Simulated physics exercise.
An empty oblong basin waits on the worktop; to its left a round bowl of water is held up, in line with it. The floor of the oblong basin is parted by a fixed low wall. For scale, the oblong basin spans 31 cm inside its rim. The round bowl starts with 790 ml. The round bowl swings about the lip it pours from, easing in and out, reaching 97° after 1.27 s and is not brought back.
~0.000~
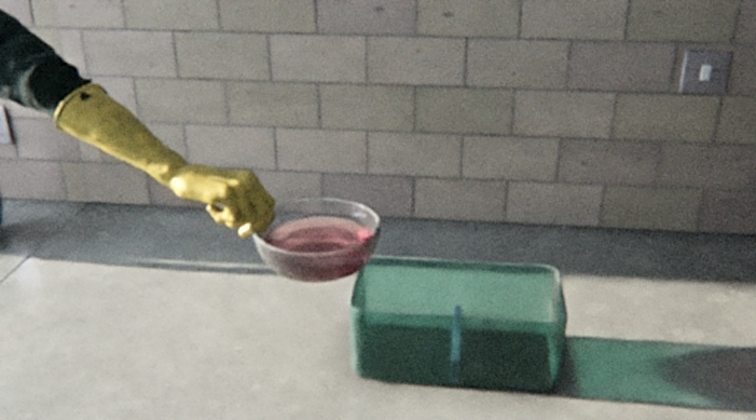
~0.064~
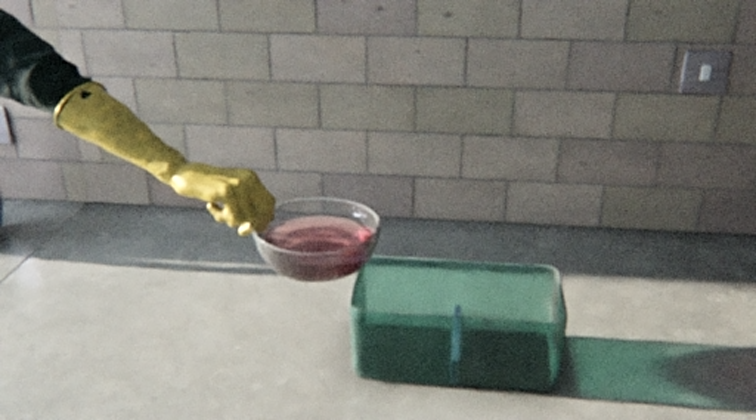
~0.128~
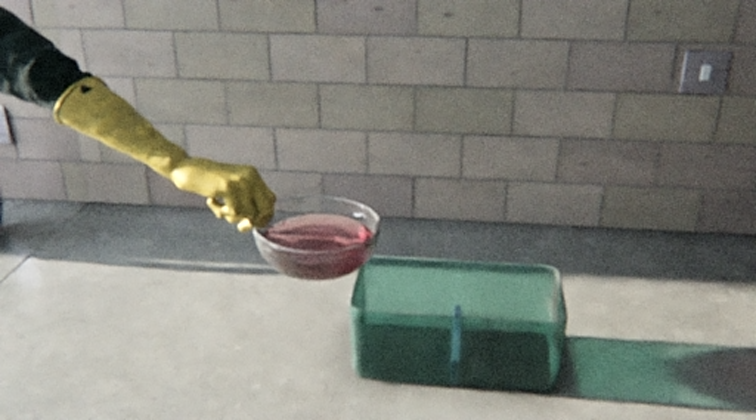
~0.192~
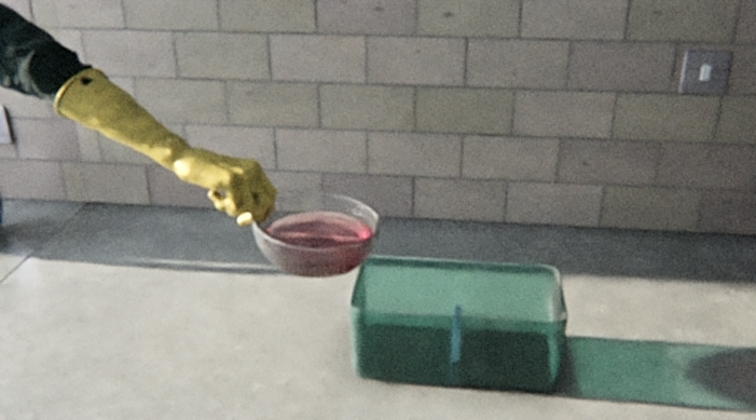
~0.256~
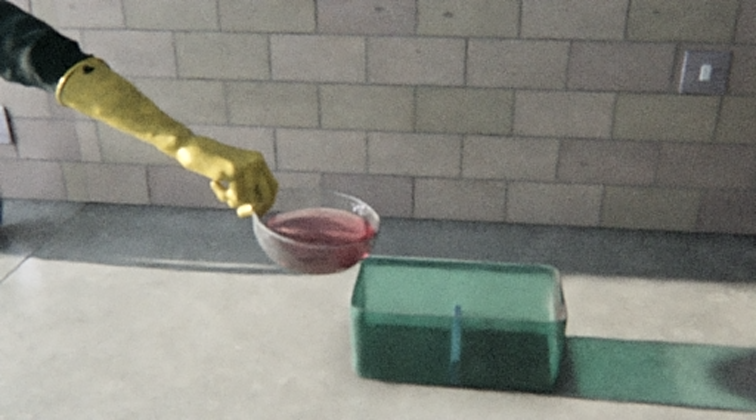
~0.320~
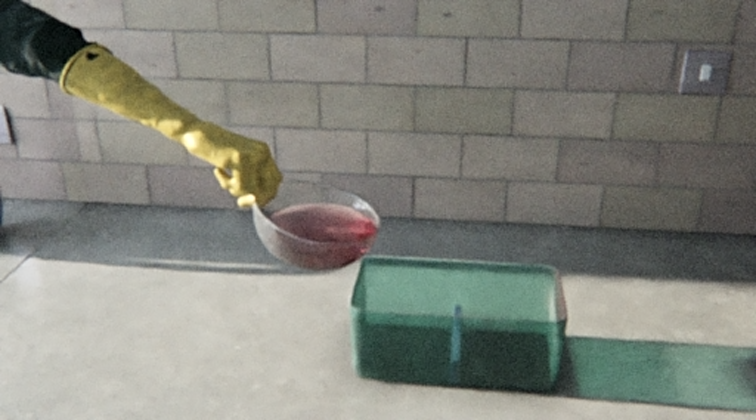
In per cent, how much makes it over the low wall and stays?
About 24 per cent.
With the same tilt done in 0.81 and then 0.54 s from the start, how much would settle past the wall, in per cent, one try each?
First 40, then 50 per cent.
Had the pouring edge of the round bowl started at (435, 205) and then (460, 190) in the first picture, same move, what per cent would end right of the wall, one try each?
In turn about 90 and 75 per cent.
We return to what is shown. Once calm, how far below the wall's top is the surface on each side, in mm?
Left about 14 mm, right about 32 mm.
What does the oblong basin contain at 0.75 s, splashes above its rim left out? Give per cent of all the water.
Near 14 in a hundred.
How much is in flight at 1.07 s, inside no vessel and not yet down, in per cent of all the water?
Near 12 in a hundred.
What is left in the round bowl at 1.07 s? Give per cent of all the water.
Some 4 per cent.
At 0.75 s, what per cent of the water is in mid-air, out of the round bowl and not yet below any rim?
About 36 per cent.
By 0.75 s the tilt is 63° and 50 per cent is still to pour, 15 is left of the wall and 0 right of it.
By 1.07 s the tilt is 91° and 4 per cent is still to pour, 63 is left of the wall and 22 right of it.
By 1.41 s the tilt is 97° and 0 per cent is still to pour, 77 is left of the wall and 22 right of it.
By 1.77 s the tilt is 97° and 0 per cent is still to pour, 75 is left of the wall and 24 right of it.
At rest 75 per cent lies left of the wall, 24 right of it and 1 outside.
